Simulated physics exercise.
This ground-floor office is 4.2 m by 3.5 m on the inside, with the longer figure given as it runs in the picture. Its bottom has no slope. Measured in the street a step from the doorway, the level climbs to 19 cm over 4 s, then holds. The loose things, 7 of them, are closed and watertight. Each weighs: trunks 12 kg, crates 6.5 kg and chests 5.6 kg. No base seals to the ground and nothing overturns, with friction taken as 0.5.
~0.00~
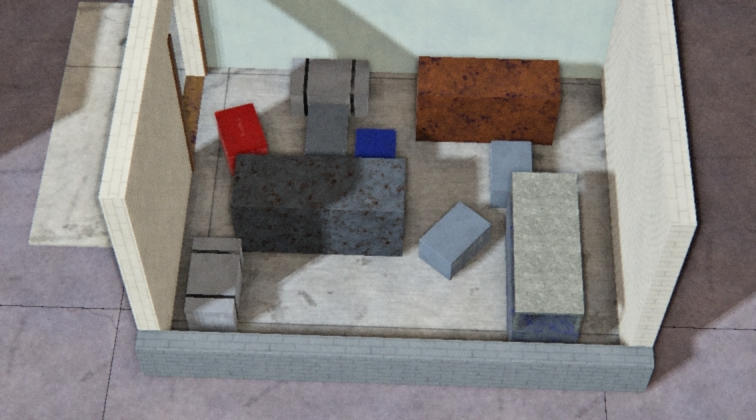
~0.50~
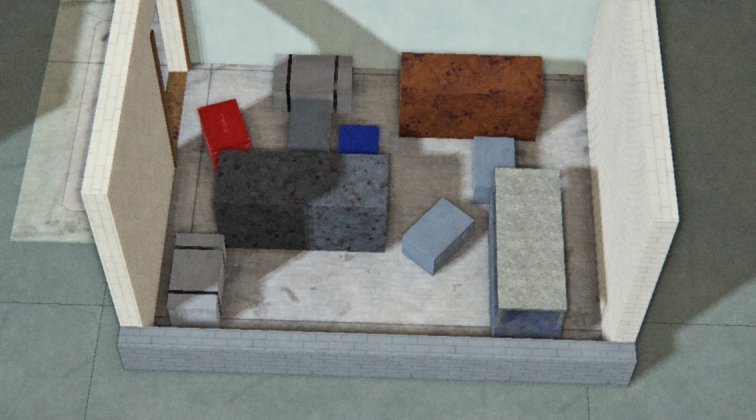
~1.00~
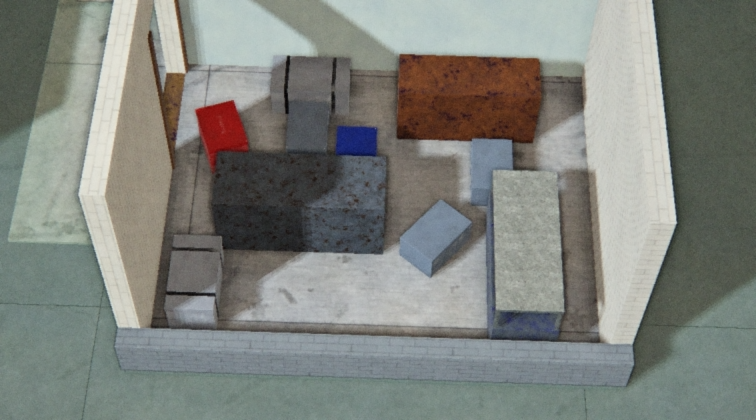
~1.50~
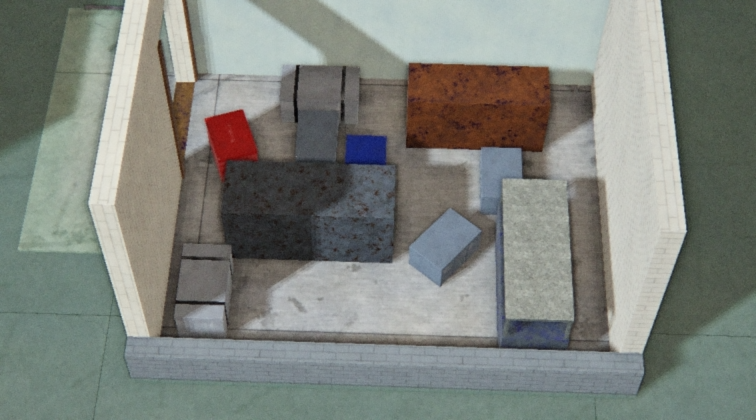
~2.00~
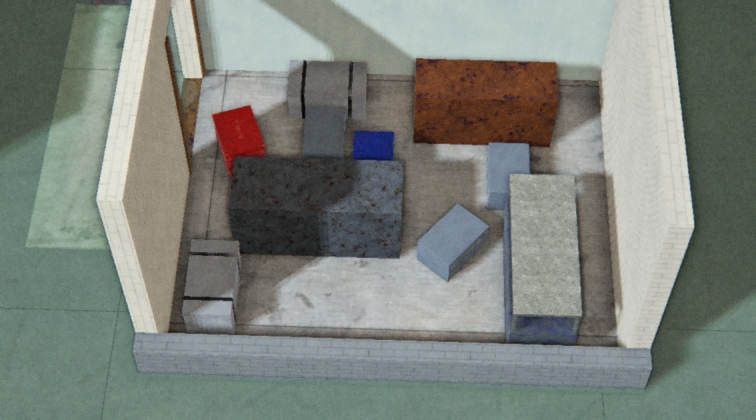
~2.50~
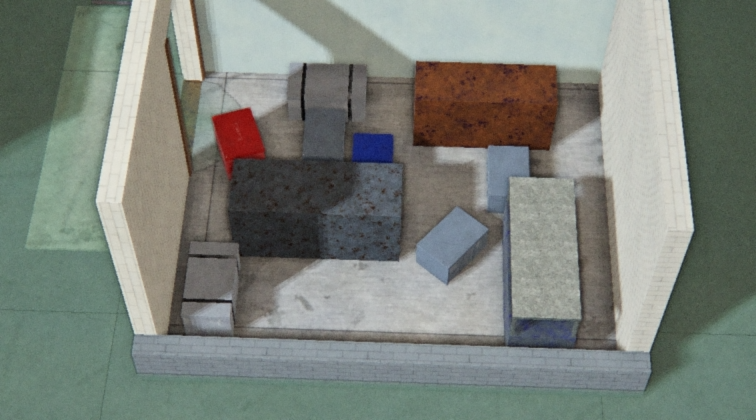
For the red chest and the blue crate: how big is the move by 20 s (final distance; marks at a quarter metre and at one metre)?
By the end, the red chest has gone a long way and the blue crate has gone a long way.
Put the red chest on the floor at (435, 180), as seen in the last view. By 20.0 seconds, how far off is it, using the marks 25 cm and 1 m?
Result: It drifts a great deal.
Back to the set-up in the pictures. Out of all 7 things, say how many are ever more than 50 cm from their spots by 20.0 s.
Result: 7.
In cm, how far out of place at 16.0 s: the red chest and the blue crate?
Roughly 150 and 120 cm by then.
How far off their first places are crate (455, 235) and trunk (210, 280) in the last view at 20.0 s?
In that order: 140 cm, 200 cm.
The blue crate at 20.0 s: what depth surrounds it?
About 17 cm.
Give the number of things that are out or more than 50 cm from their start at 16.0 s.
The answer is 6.
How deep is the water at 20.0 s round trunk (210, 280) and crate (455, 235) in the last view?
About 15 and 14 cm.
After 4.0 s the red chest is near (282, 155), 0.5 m from its start, aground; the blue crate is near (375, 159), 0.0 m from its start, aground; 0 afloat.
After 9.0 s the red chest is near (474, 234), 2.6 m from its start, afloat; the blue crate is near (551, 179), 1.8 m from its start, afloat; 5 afloat.
After 16.0 s the red chest is near (234, 271), 1.7 m from its start, afloat; the blue crate is near (499, 185), 1.3 m from its start, afloat; 7 afloat.
After 20.0 s the red chest is near (334, 267), 1.9 m from its start, afloat; the blue crate is near (434, 309), 1.9 m from its start, afloat; 7 afloat.
